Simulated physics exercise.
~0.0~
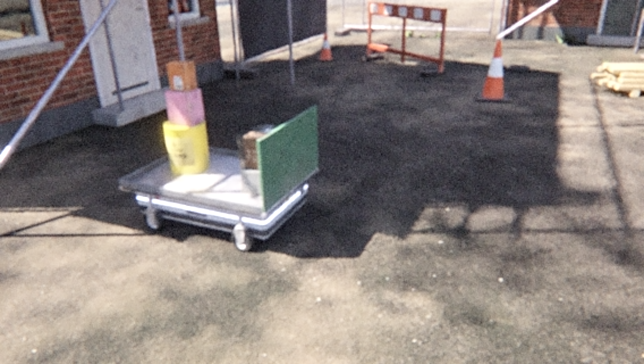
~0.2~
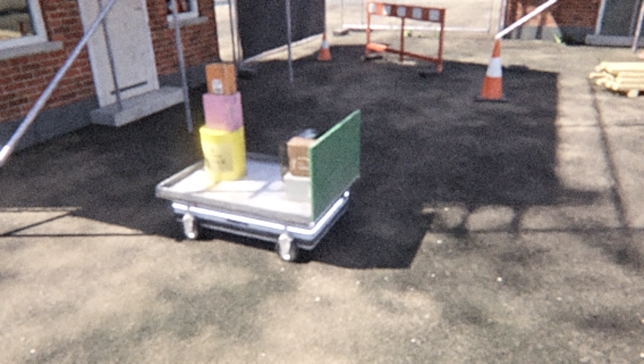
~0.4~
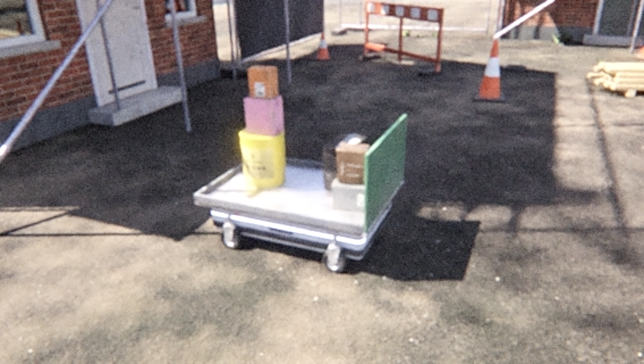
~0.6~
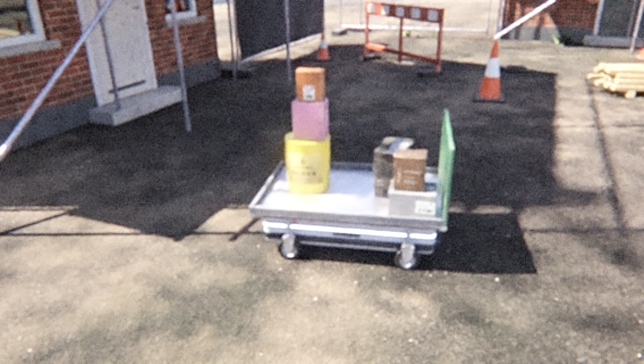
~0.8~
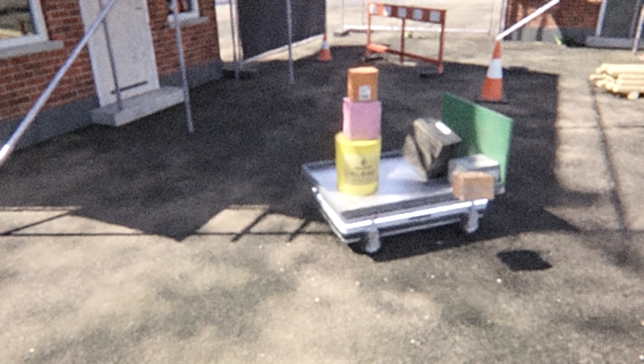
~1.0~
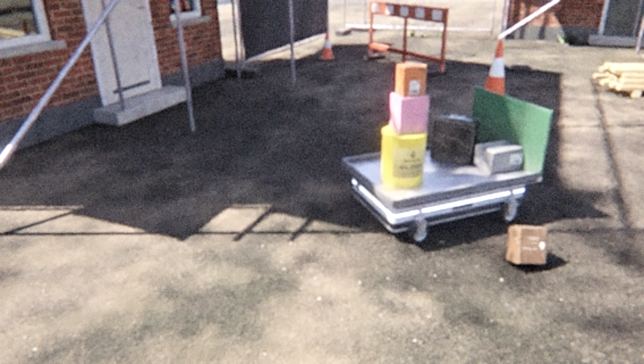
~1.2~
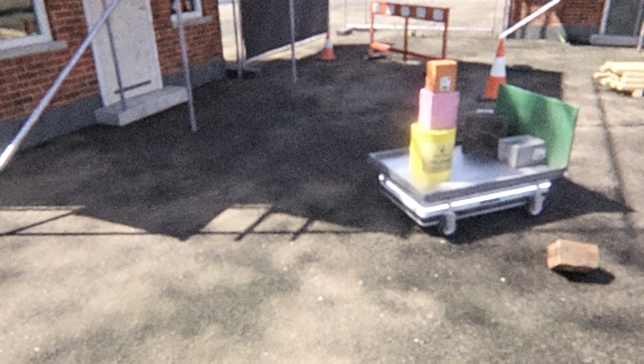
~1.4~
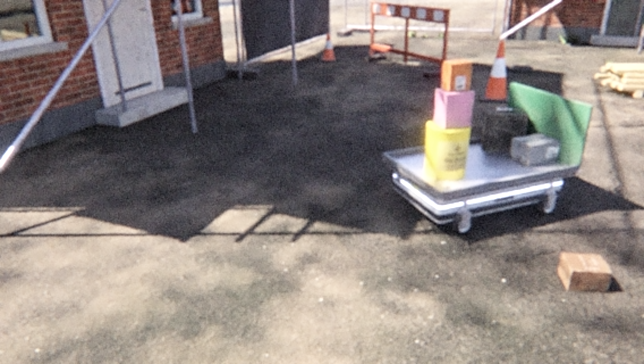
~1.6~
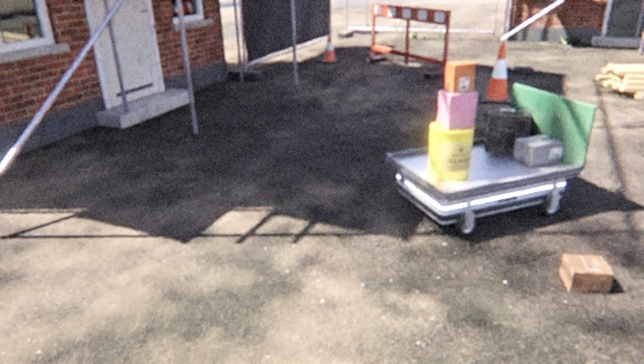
A flat cart with a green board at its front rolled right across a yard and swung away, and its brown box tumbled to the ground while the black box tilted and settled; the cart stopped with the orange and pink boxes still stacked on the yellow pail.
